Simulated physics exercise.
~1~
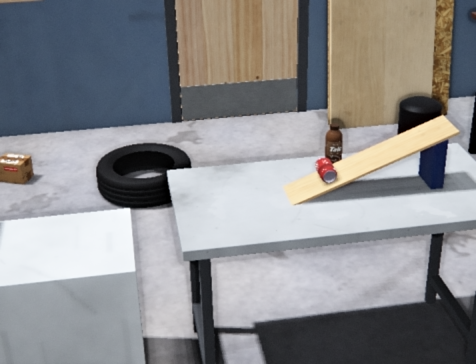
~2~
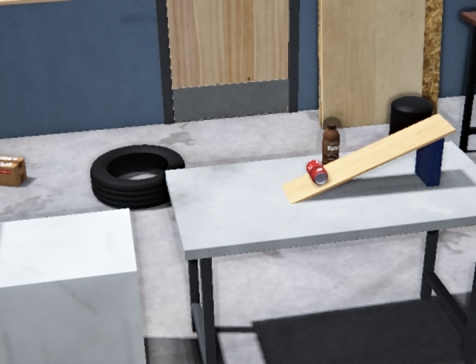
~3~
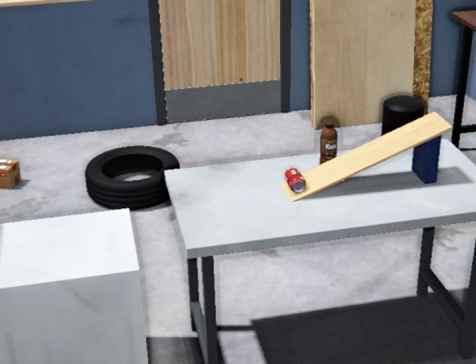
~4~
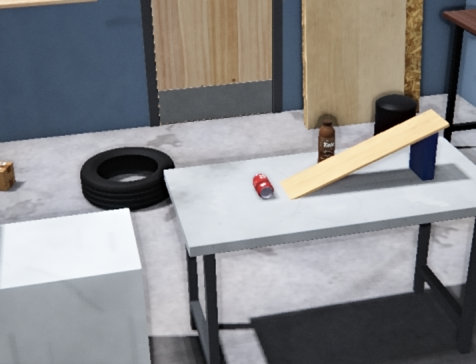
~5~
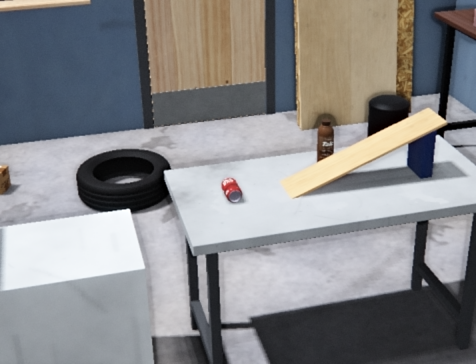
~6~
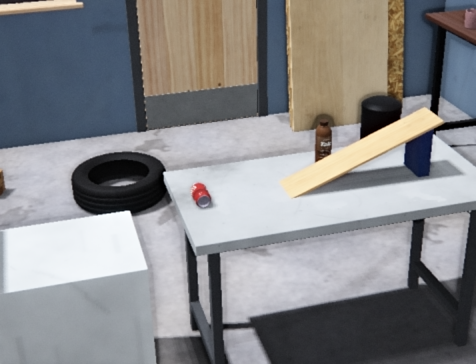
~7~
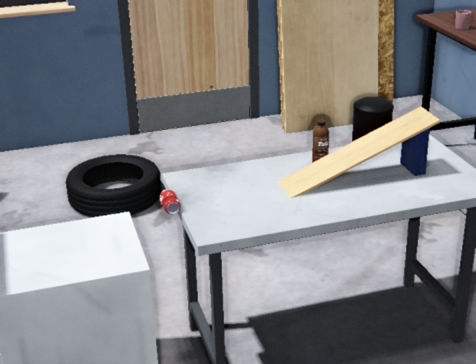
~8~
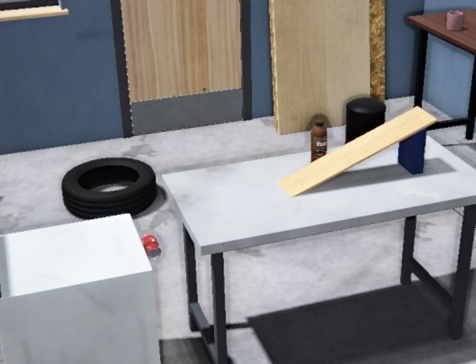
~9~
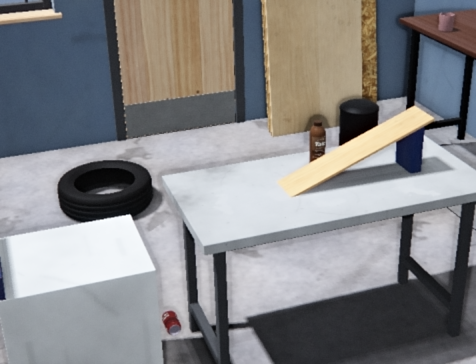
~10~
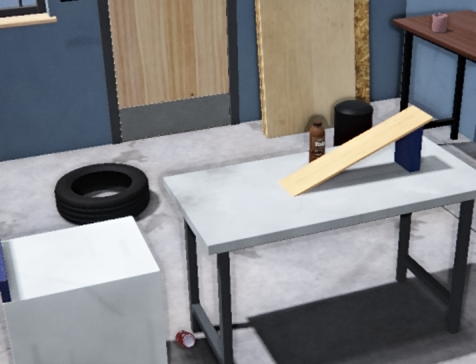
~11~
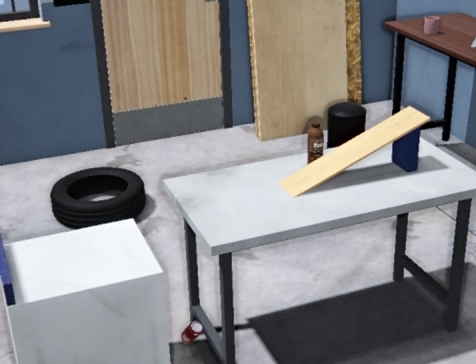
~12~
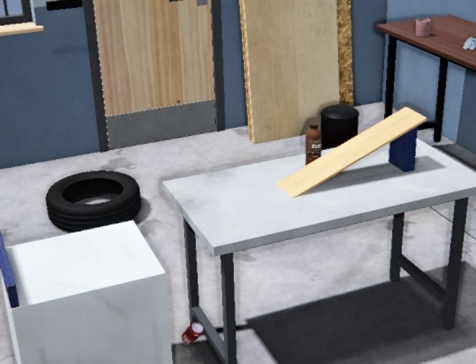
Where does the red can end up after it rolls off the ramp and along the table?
It drops off the left end of the table and falls into the gap before the white cabinet, ending up down near the table leg.
